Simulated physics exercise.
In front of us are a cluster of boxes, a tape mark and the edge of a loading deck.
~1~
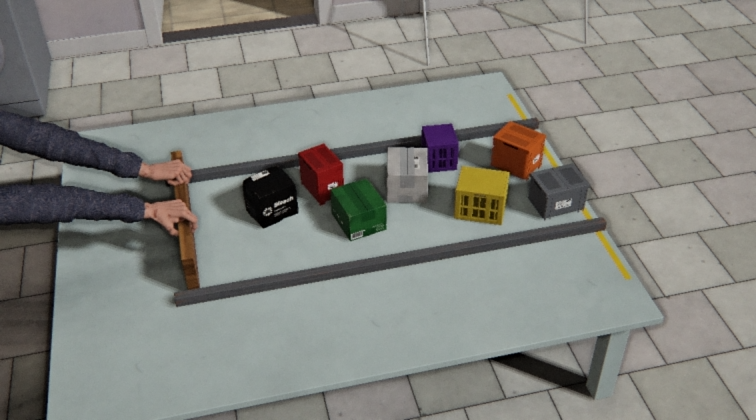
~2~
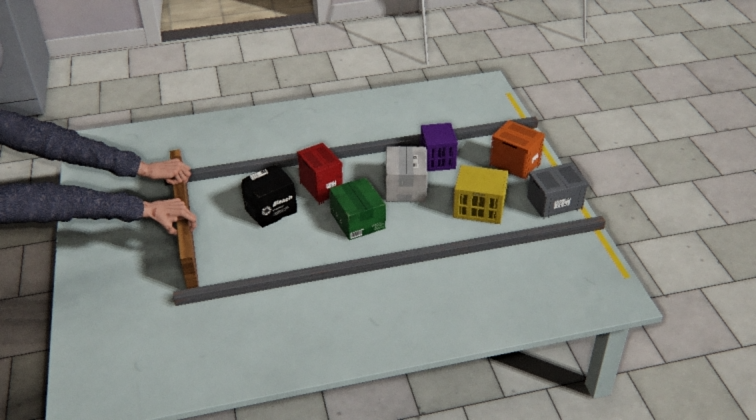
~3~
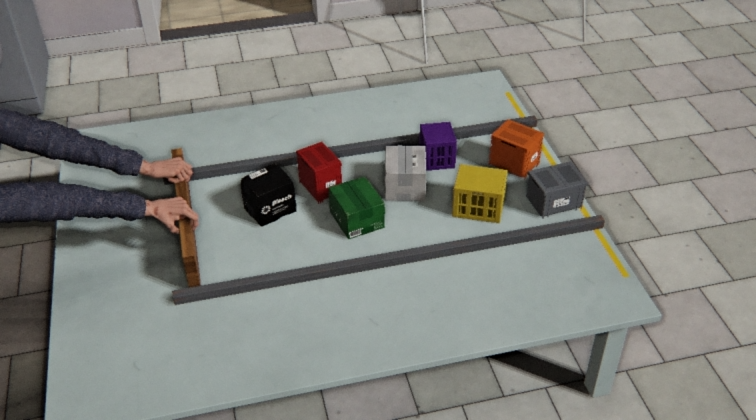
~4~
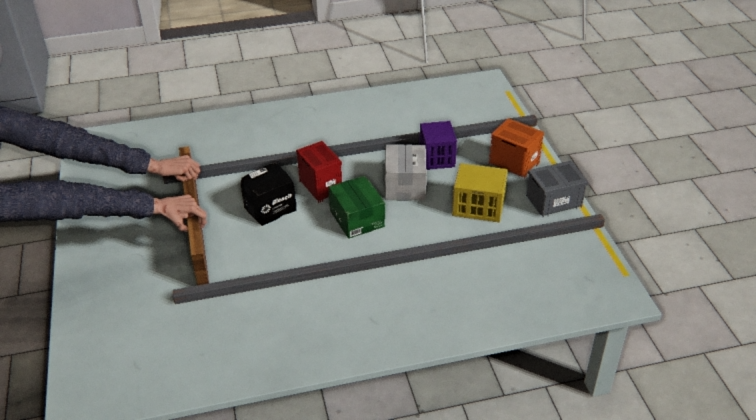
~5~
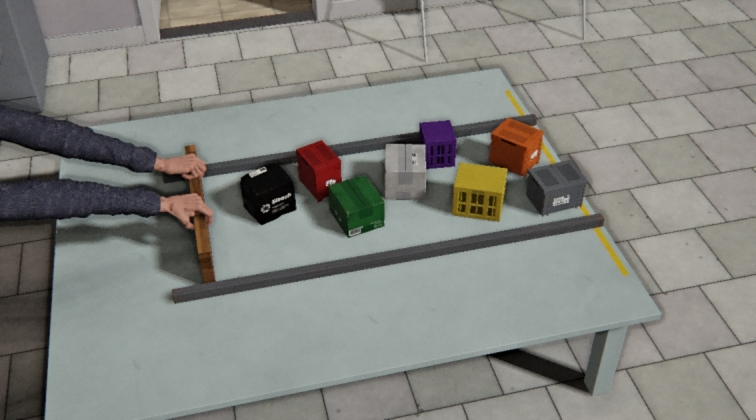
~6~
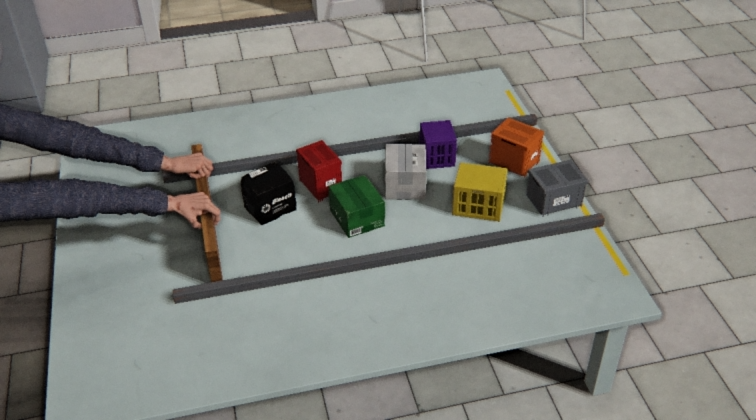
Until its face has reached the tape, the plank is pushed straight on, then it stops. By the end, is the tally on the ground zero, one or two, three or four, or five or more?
The tally on the ground is five or more.
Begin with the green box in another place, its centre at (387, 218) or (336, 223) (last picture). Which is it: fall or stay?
Taking the two places in turn, it drops; drops.
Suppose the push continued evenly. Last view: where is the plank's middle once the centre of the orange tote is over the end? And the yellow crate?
When the orange tote crosses, the middle is near (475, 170); when the yellow crate crosses, near (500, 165).
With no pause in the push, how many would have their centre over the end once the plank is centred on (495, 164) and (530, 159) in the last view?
2 and 5.
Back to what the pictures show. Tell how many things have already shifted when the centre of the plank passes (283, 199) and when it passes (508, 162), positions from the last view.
The counts are 2 and 8.
Early on, none off yet; grey tote at rest near (556, 188); orange tote at rest near (516, 148); yellow crate at rest near (480, 192).
A while later, none off yet; grey tote at rest near (556, 188); orange tote at rest near (516, 148); yellow crate travelled a little near (498, 191).
Further along, two off so far; grey tote down on the ground near (604, 229); orange tote in the air near (588, 172); yellow crate travelled well along near (571, 172).
Finally, the number that fall off is five or more; lost, black parcel, red tote, green box, white parcel, purple crate, yellow crate, orange tote and grey tote.
